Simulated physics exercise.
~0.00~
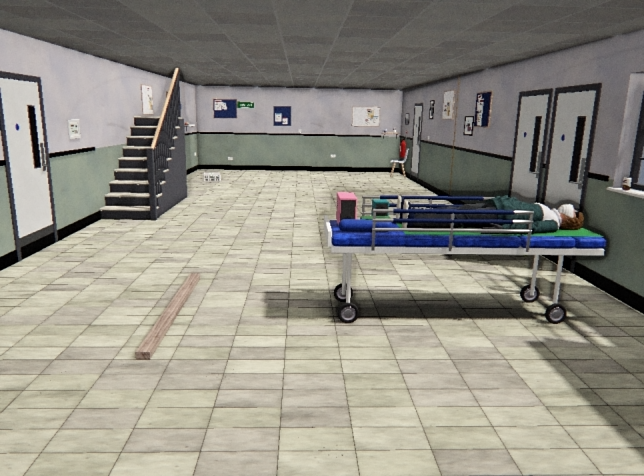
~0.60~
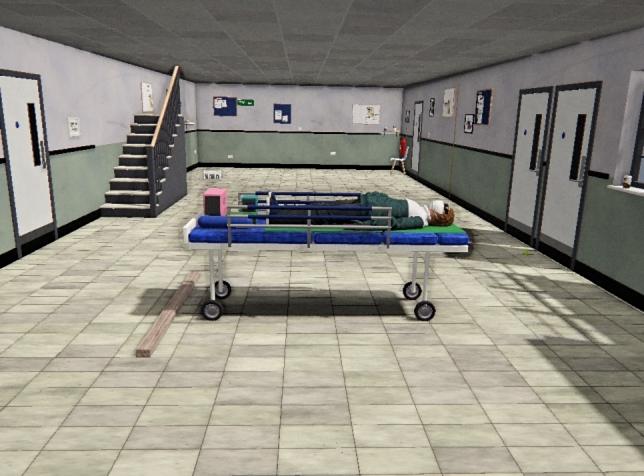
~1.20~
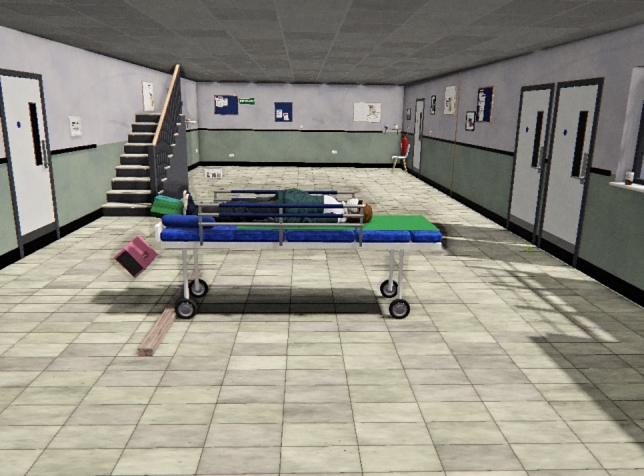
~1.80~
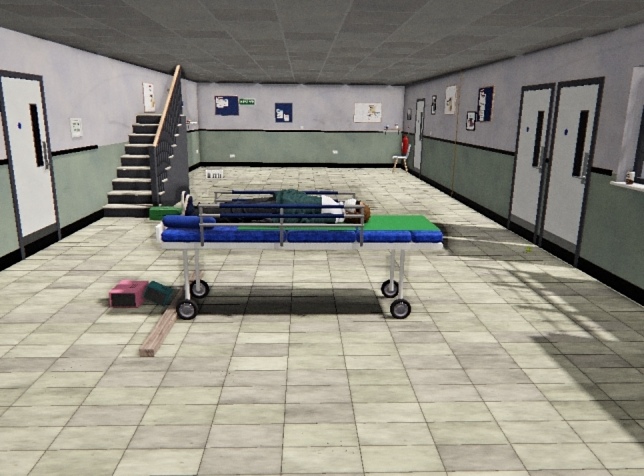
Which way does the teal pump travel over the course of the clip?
The teal pump moves to the left, riding along with the trolley and then dropping to the floor past its left end.
